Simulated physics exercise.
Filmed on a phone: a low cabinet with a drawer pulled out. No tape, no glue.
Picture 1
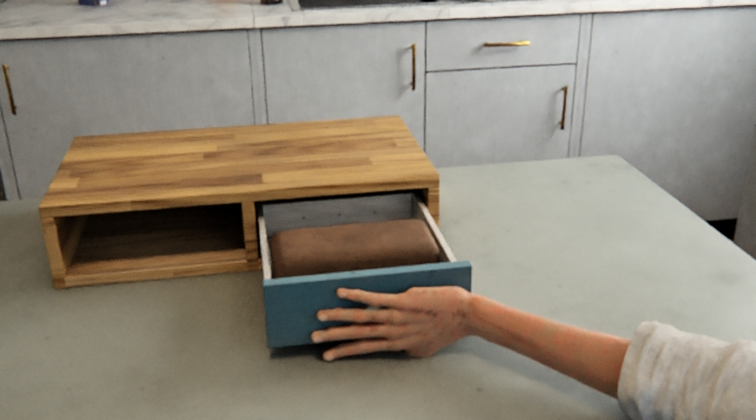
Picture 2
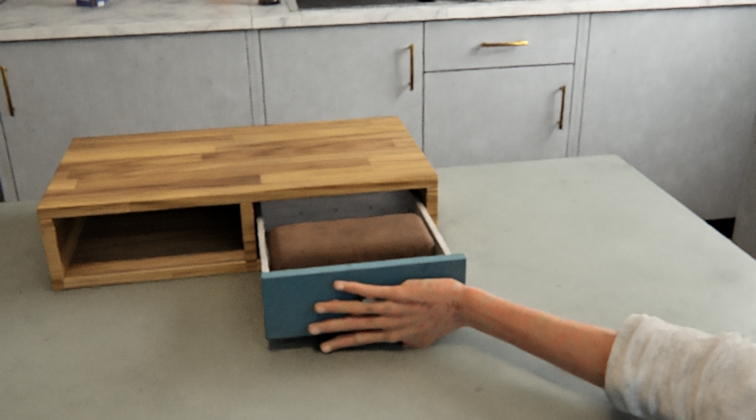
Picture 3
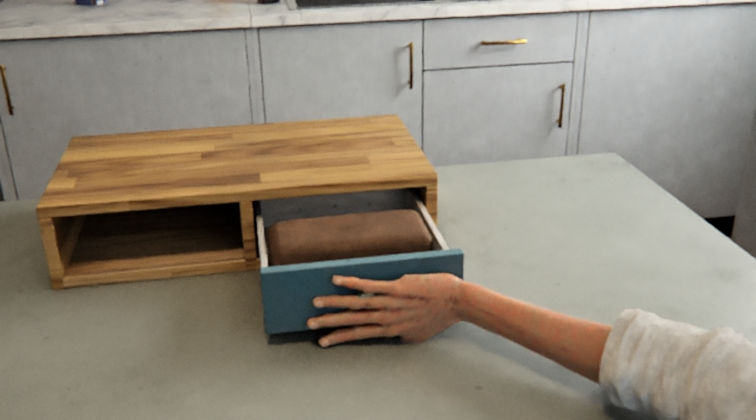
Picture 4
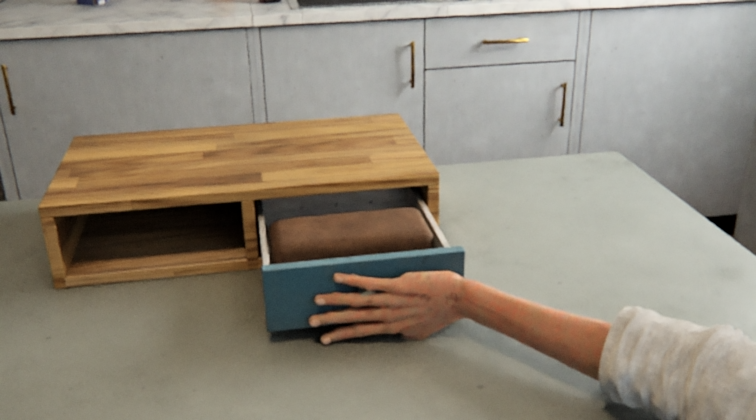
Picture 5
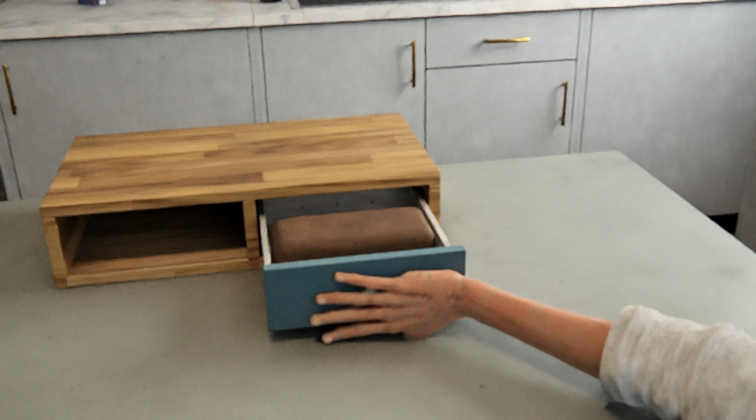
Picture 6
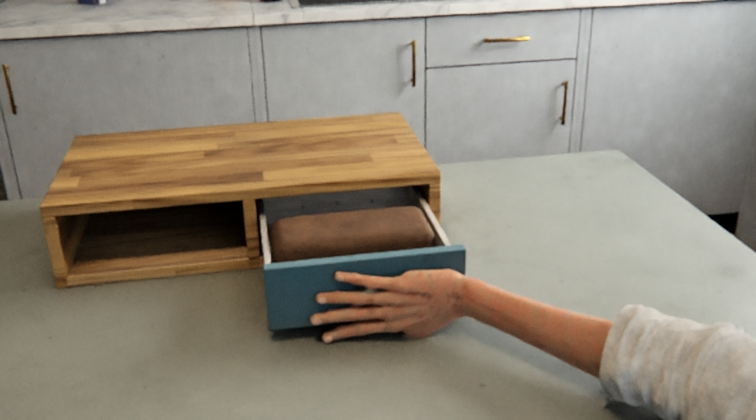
A hand pushes a blue drawer holding a brown object slightly inward, then stays still.
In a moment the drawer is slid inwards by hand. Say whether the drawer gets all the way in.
Here the drawer goes all the way in.
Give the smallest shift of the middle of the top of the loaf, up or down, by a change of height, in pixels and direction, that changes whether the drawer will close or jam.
A shift of 12 pixels, going up.
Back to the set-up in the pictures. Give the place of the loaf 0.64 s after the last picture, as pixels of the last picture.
Roughly at (339, 204).
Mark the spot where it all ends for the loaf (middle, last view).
Roughly at (333, 185).
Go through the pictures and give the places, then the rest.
In the first frame, drawer (353, 255) wide open; loaf (354, 256).
In the second frame, drawer (350, 249) wide open; chest (246, 193).
In the third frame, drawer (349, 244) wide open; loaf (349, 246).
In the fourth frame, drawer (350, 242) wide open; chest (247, 191).
In the fifth frame, drawer (351, 242) wide open; loaf (352, 243).
In the sixth frame, drawer (351, 241) wide open; chest (248, 190).
Then, 0.38 s after the last picture, drawer starting in.
Then, 0.64 s after the last picture, drawer about half in.
At rest, the drawer closes.
